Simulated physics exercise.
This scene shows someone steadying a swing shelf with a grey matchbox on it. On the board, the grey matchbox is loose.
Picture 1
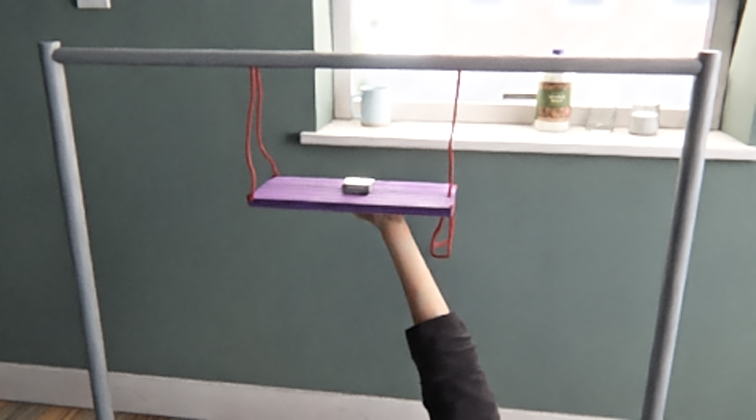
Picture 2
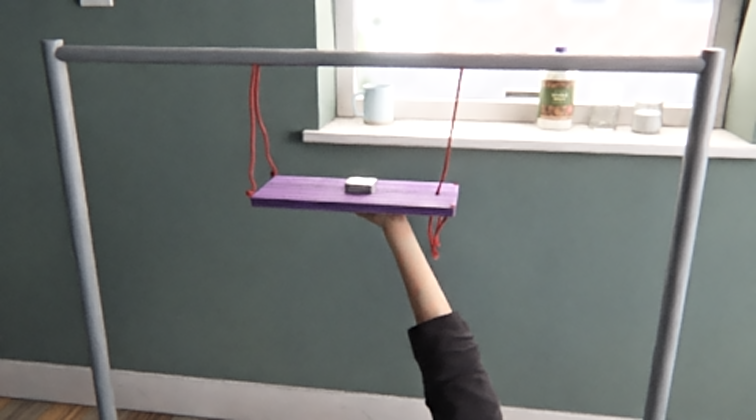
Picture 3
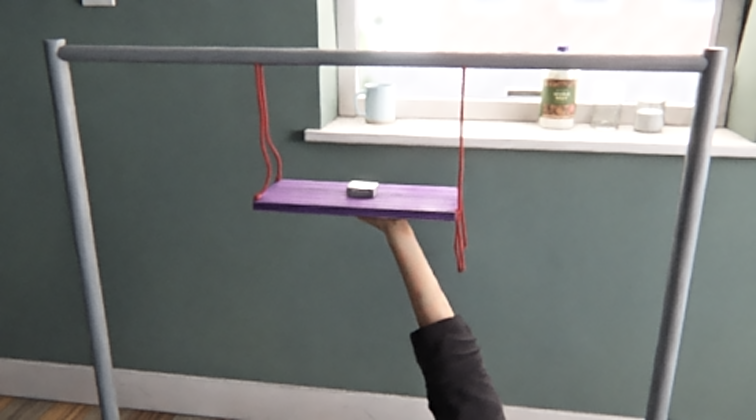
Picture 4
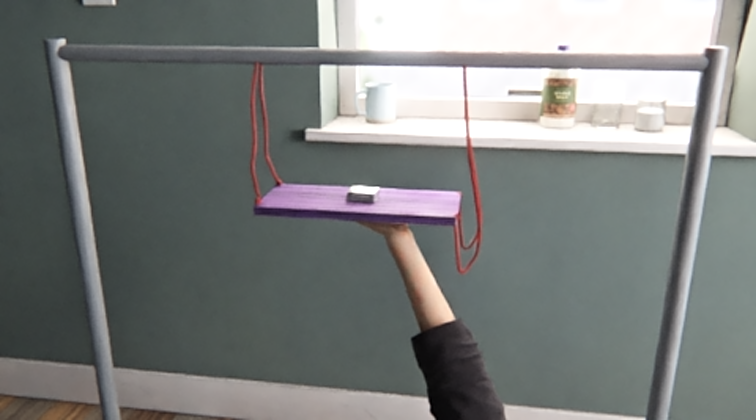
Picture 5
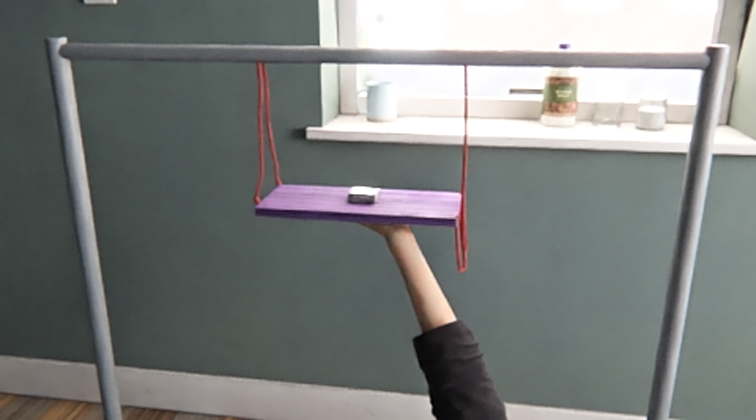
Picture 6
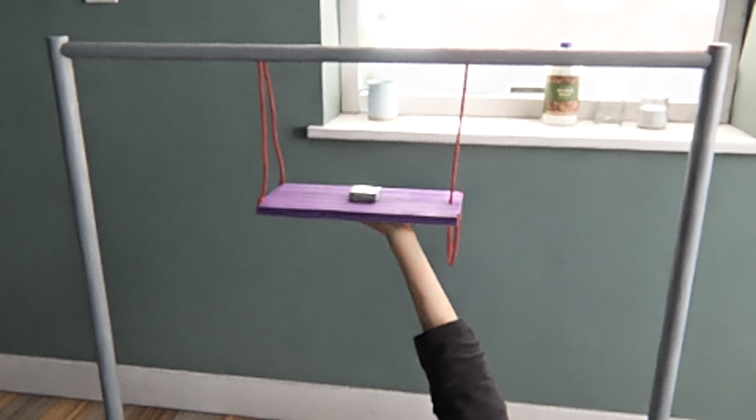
A hand holding up a purple swing shelf with a small matchbox on it, lowering it slightly while the red strings sway.
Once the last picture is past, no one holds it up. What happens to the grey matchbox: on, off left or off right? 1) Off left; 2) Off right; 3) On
Option 2: Off right.
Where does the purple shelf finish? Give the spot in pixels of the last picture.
Resting point: Around (343, 258).
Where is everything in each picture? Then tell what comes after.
The first picture shows grey matchbox (358, 186); purple shelf (347, 208).
The second picture shows grey matchbox (361, 186).
The third picture shows grey matchbox (363, 190).
The fourth picture shows grey matchbox (363, 194); purple shelf (353, 217).
The fifth picture shows grey matchbox (364, 195).
The sixth picture shows grey matchbox (365, 194); purple shelf (355, 216); left strings almost straight; right strings slack, hanging in a loop.
Then, 0.44 s later than the last view, board tipped 11° down to the right; matchbox sliding near (448, 230).
Then, 0.98 s later than the last view, board tipped 23° down to the right; matchbox on the floor.
Then, 1.52 s later than the last view, board tipped 33° down to the right; matchbox on the floor.
Finally, board tipped 39° down to the right; matchbox on the floor. The grey matchbox is shed rightwards.
